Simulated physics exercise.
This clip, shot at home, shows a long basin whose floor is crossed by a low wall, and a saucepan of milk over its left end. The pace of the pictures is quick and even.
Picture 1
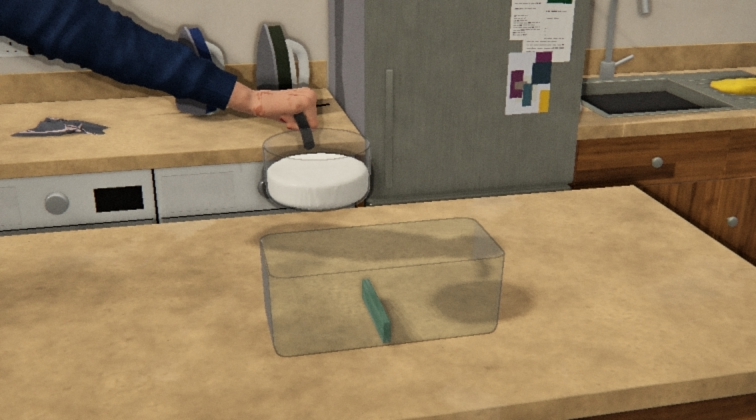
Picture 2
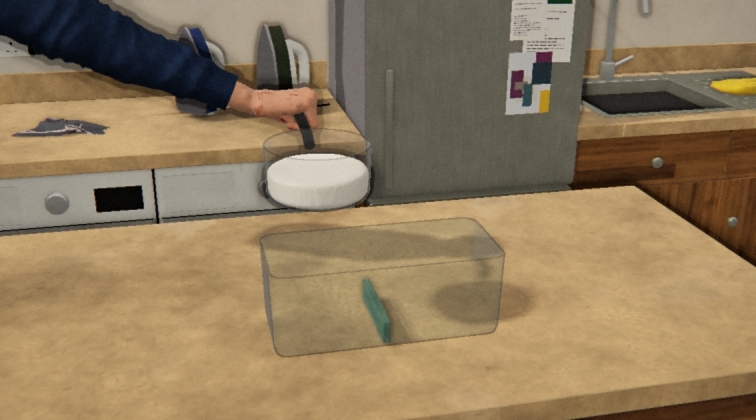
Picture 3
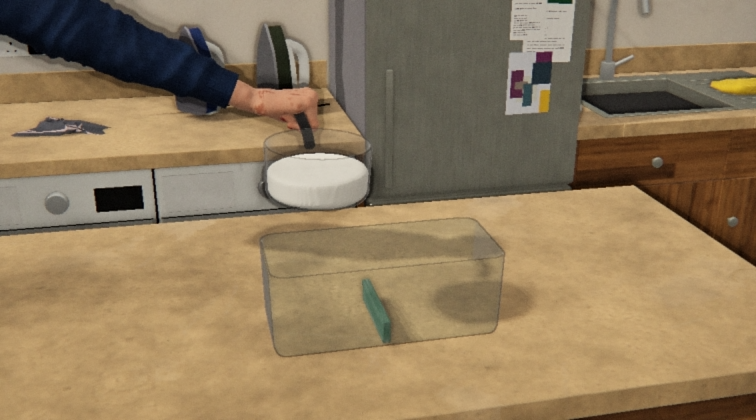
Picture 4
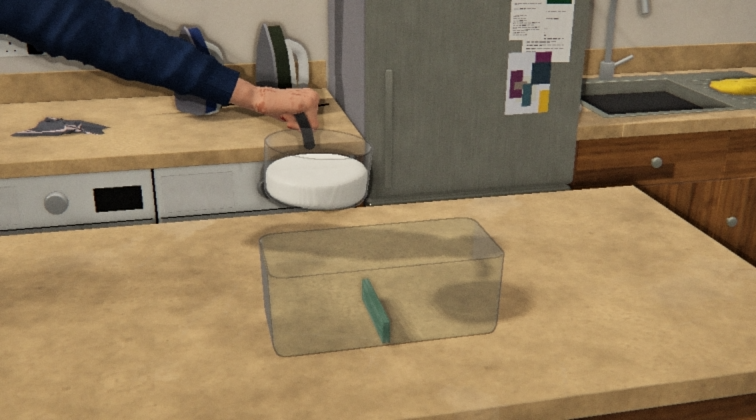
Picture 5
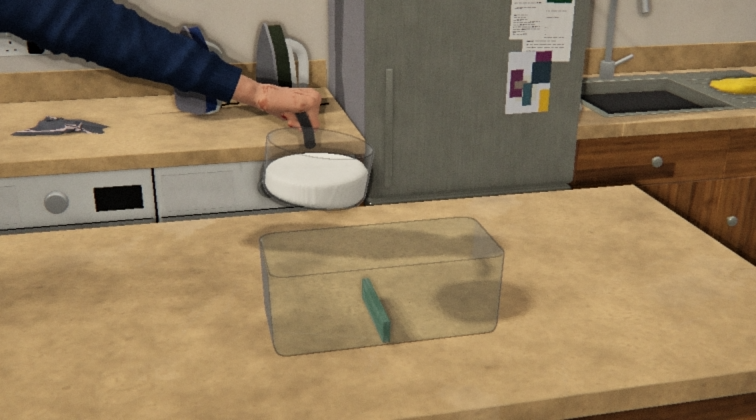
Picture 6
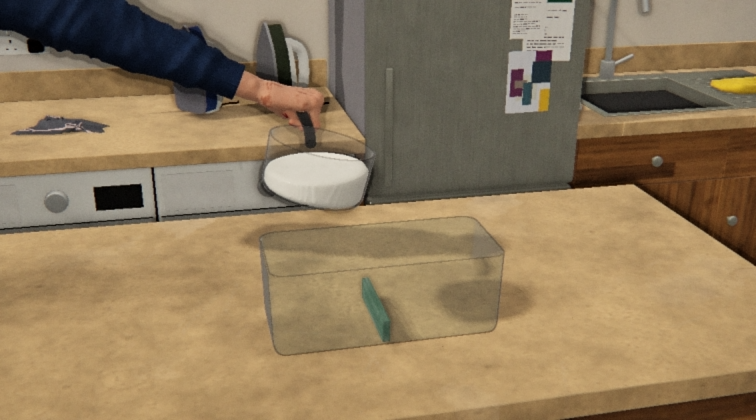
An arm in a dark blue sleeve held a clear saucepan of milk above the left end of a see-through basin with a low green wall inside, then slowly tilted the pan slightly to the right.
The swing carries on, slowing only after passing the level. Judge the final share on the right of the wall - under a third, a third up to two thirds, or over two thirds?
Greater than two thirds.
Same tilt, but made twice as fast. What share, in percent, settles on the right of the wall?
Roughly 90 in a hundred.
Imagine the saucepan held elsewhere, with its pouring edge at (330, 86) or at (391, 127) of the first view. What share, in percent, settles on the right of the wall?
First about 55, then 90 per cent.
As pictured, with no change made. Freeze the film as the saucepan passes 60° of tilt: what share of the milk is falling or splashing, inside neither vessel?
Share in flight: Approx. 20 %.
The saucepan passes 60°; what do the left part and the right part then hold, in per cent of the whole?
Left part 0 %; right part 5 %.
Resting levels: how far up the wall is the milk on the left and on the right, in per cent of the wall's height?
Left 10 %, right 60 %.
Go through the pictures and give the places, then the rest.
In the first picture, tilt 0°; pouring edge (369, 142); surface from (267, 171) to (366, 164); the long basin's rim runs from (264, 257) to (490, 237); the wall's top is at (376, 300).
In the second picture, tilt 1°; pouring edge (369, 142); surface from (267, 171) to (366, 165).
In the third picture, tilt 2°; pouring edge (370, 143); surface from (267, 171) to (366, 165).
In the fourth picture, tilt 5°; pouring edge (370, 146); surface from (267, 171) to (365, 165).
In the fifth picture, tilt 9°; pouring edge (372, 148); surface from (266, 170) to (365, 165).
In the sixth picture, tilt 13°; pouring edge (373, 152); surface from (265, 169) to (366, 164).
A moment on, the saucepan is tipped part way and 76 per cent is still to pour, 0 is left of the wall and 4 right of it.
Next, the saucepan is tipped on its side and 23 per cent is still to pour, 3 is left of the wall and 61 right of it.
Then the saucepan is tipped on its side and 4 per cent is still to pour, 7 is left of the wall and 86 right of it.
Later the saucepan is tipped on its side and 1 per cent is still to pour, 9 is left of the wall and 90 right of it.
Finally, 9 per cent lies left of the wall, 90 right of it and 0 outside.
